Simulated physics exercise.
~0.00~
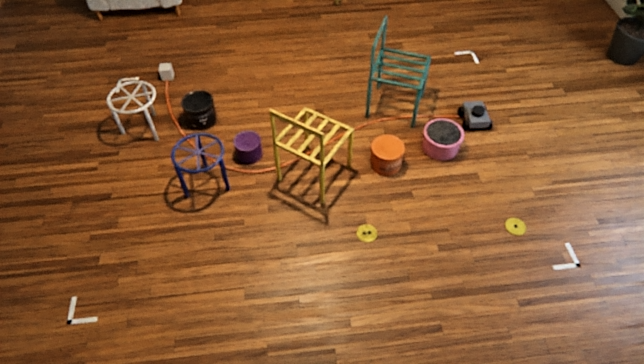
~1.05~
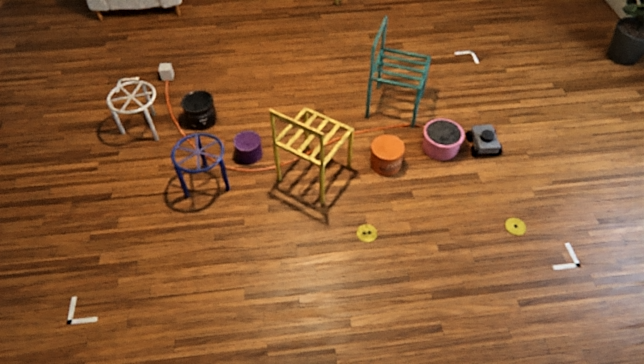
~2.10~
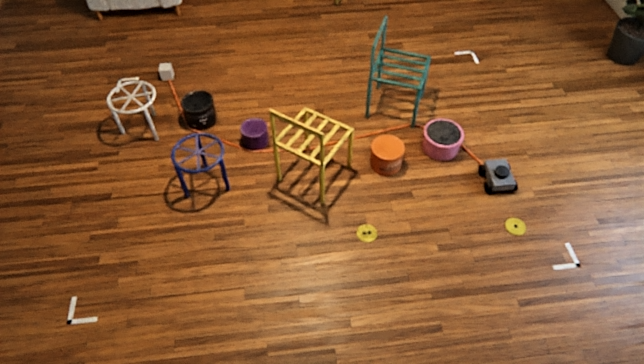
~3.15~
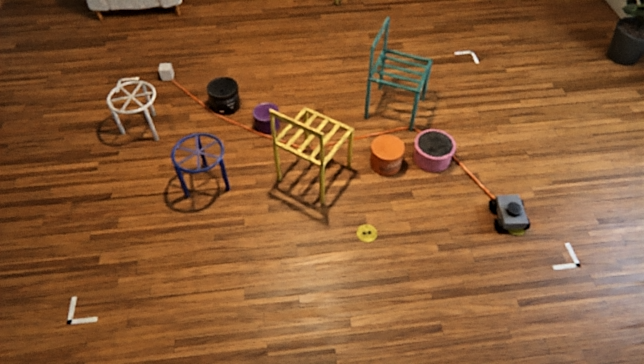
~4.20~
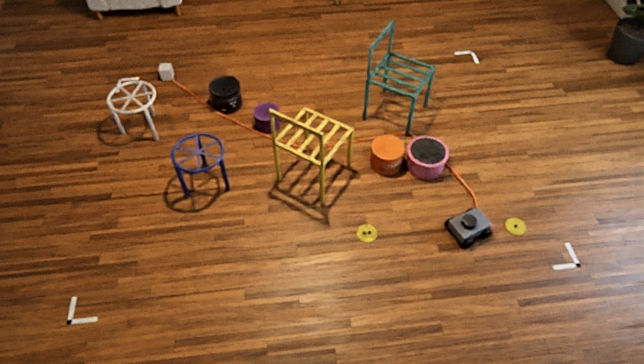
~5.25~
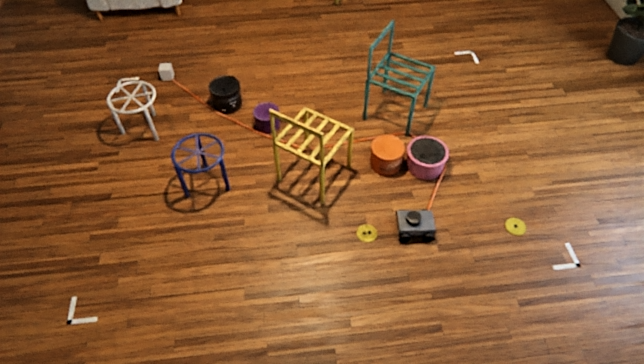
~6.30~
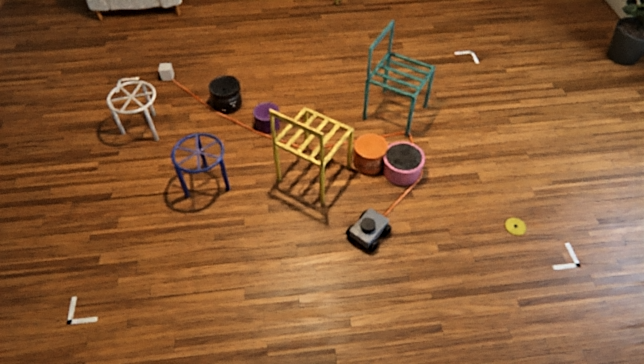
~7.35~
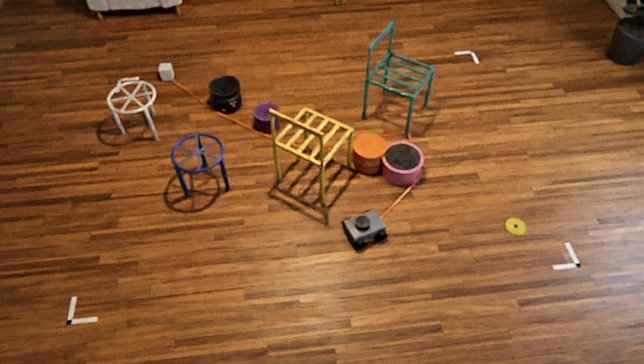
Among chairs and stools, a small cart drives down, then left, its cord shifting four buckets.
